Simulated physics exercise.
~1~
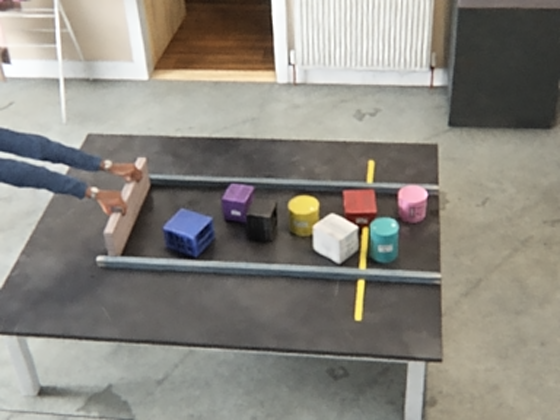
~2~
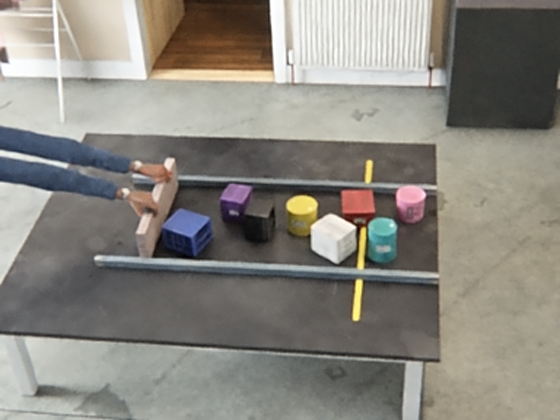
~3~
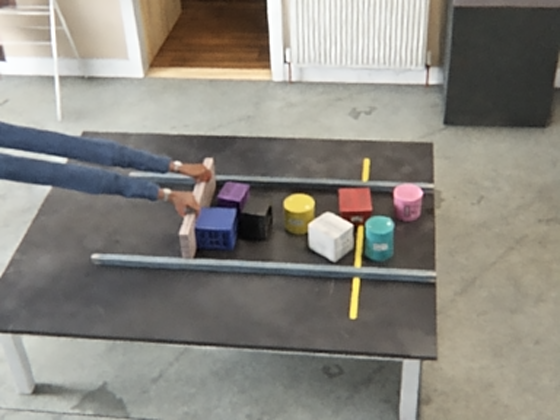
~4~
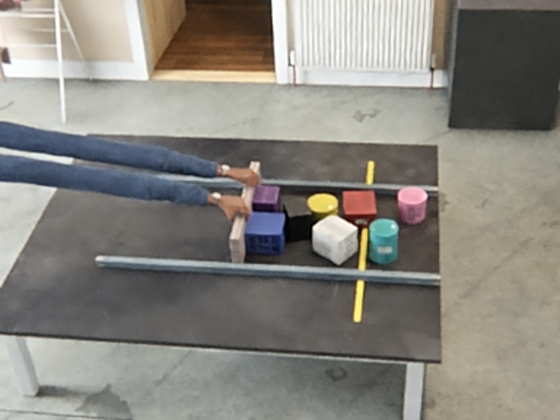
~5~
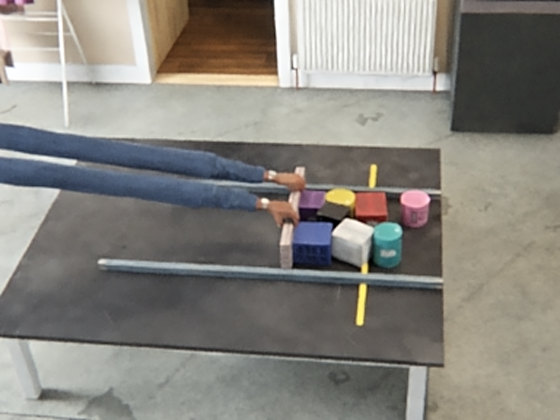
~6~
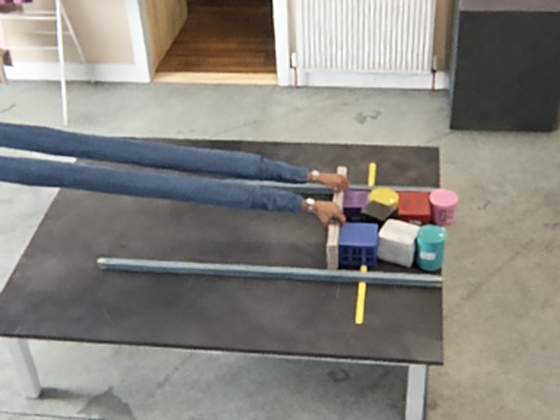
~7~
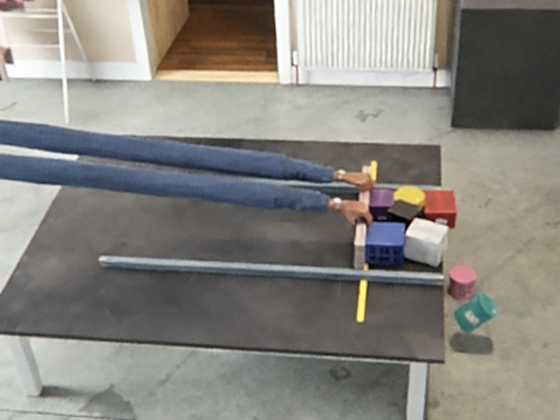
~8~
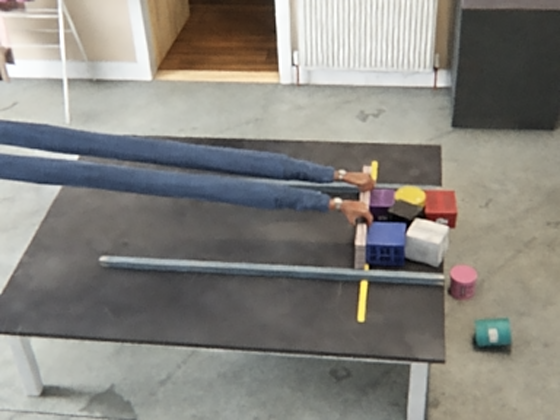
In this clip, two hands push a plank rightward along a dark table between two rails, gathering colourful boxes and canisters ahead of it. The plank stops by the yellow tape, and the pink and turquoise containers drop off the right edge to the floor while the others stay on.
